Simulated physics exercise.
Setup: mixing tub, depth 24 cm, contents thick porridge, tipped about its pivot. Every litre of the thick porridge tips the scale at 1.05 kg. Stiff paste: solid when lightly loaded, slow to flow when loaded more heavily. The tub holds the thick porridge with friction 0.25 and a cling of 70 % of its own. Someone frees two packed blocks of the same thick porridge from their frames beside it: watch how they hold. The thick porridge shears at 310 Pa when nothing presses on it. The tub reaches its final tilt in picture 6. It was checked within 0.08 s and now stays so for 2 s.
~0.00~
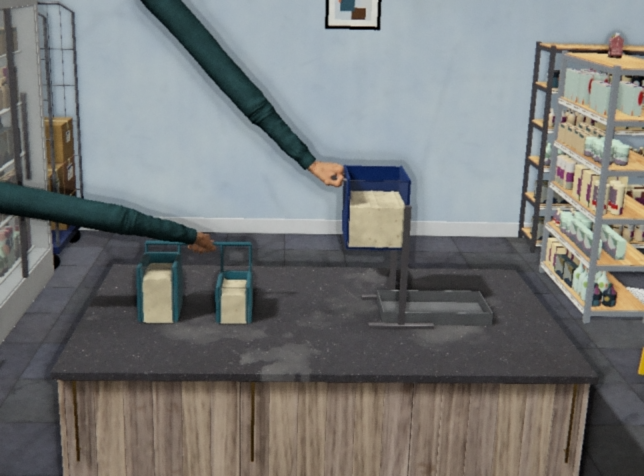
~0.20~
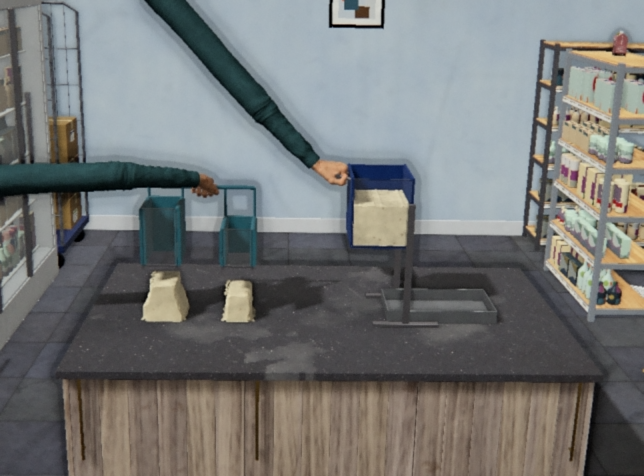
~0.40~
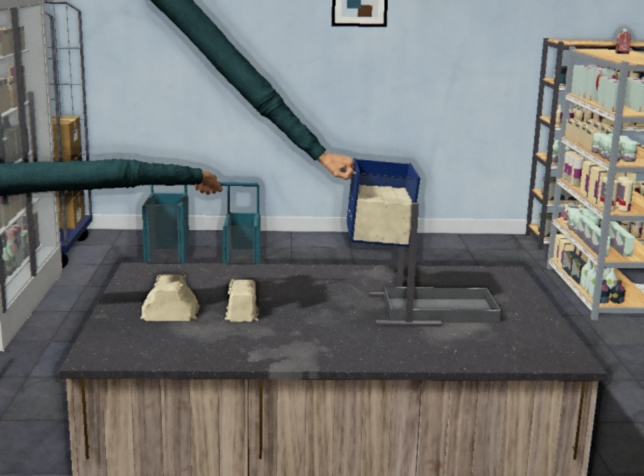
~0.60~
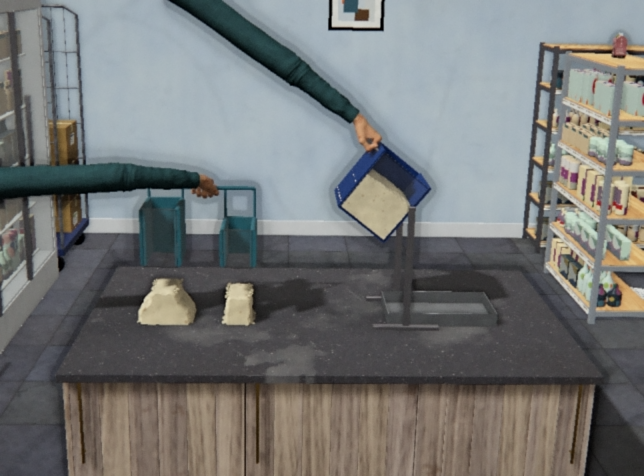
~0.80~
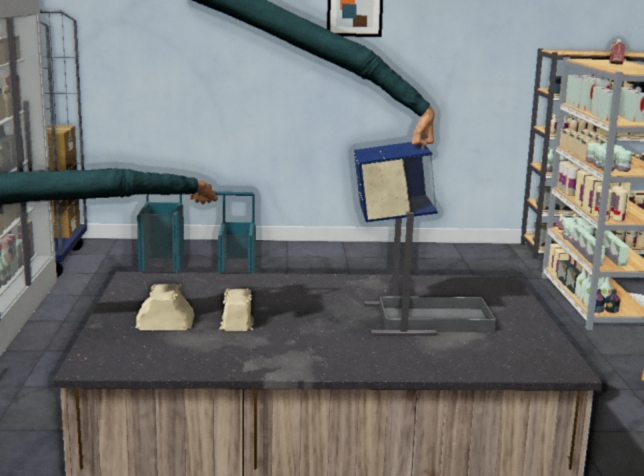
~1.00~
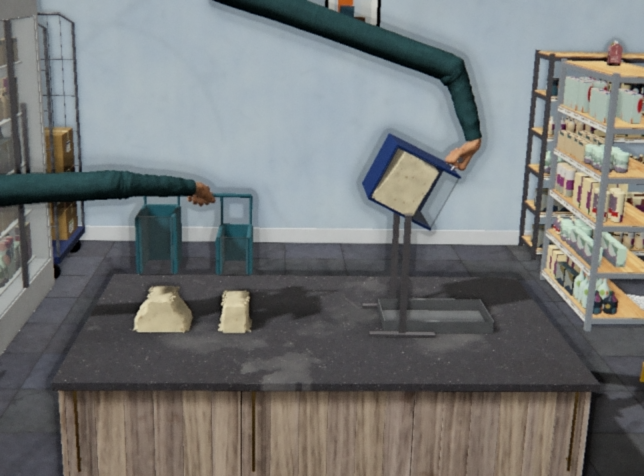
Two sleeved arms lift teal holders off pale blocks, then turn a blue tub clockwise.
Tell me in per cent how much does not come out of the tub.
Something like 0 per cent stays in.
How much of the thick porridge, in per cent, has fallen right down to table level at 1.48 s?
At that moment, near 65 % is down.
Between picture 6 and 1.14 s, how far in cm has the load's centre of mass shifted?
The shift is near 10 cm.
After 1.14 s, the tub is at 116 degrees and holds 84 %.
After 1.31 s, the tub is at 116 degrees and holds 25 %.
After 1.48 s, the tub is at 116 degrees and holds 0 %.
After 1.65 s, the tub is at 116 degrees and holds 0 %.
After 3.00 s, the tub is at 116 degrees and holds 0 %.
